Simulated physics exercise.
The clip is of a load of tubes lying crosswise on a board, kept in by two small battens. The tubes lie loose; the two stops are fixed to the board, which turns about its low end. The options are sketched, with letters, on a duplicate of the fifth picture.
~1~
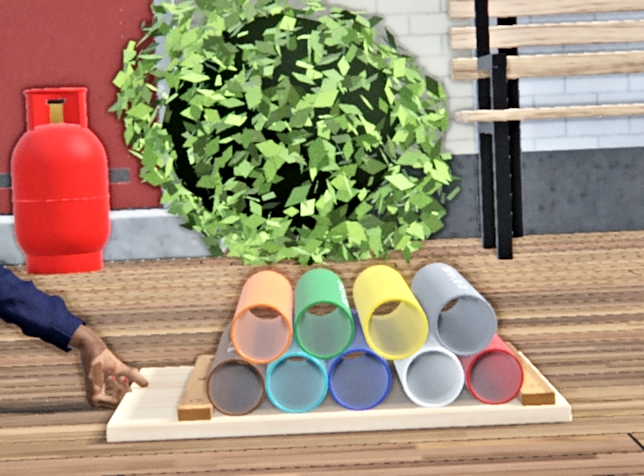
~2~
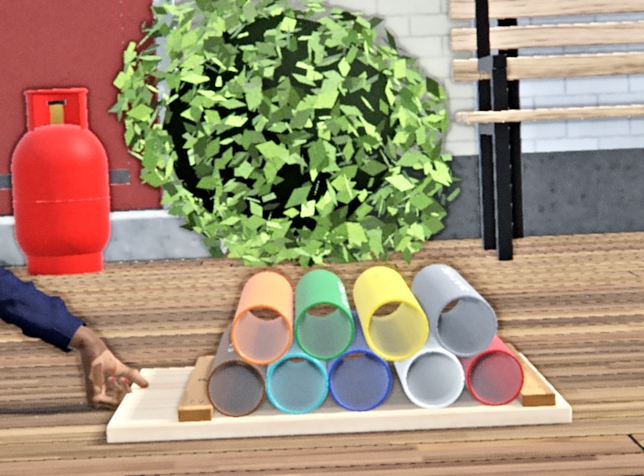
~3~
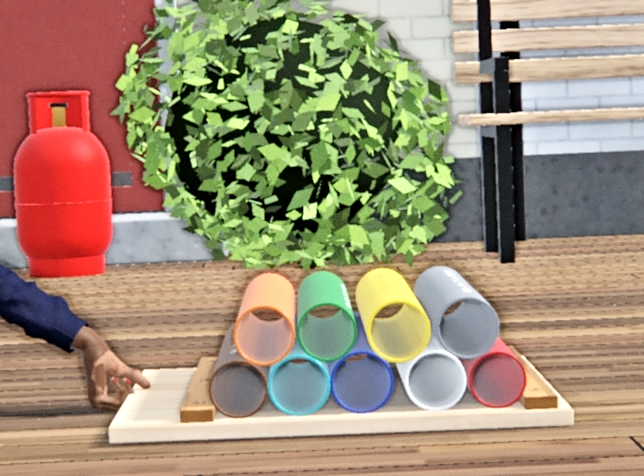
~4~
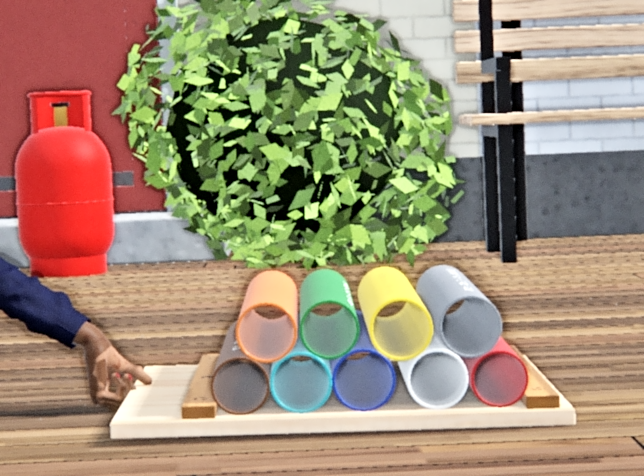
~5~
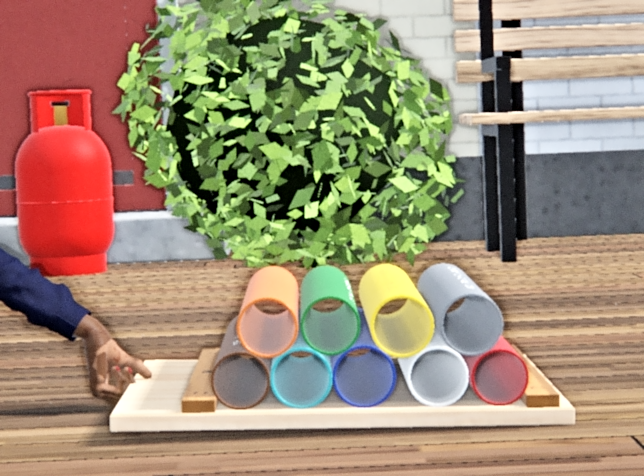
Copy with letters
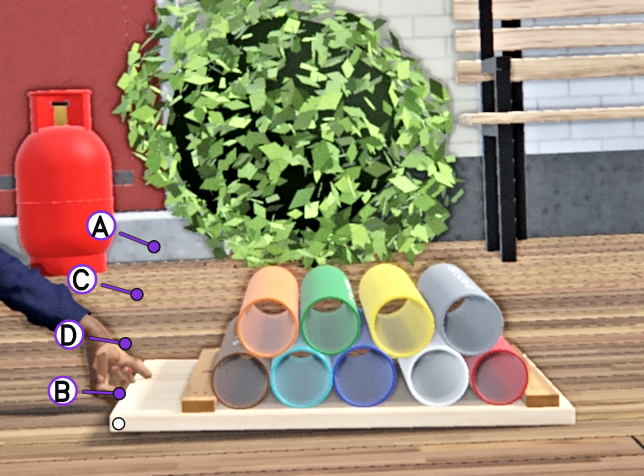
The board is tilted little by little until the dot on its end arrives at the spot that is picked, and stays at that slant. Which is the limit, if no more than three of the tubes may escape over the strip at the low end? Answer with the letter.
Up to A.
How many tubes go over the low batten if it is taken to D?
The count is none.
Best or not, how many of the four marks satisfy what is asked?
Four of the four.
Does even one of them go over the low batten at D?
No.
On the marked copy, A at (154, 247); B at (119, 393); C at (137, 294); D at (125, 343); the white dot at (119, 424).
Taking A. A third of the way, board at 16°.
Two thirds of the way, board at 24°.
When it is over, board at 24°, one over the low batten (grey).
As for the rest, B none over the low batten; C none over the low batten; D none over the low batten.
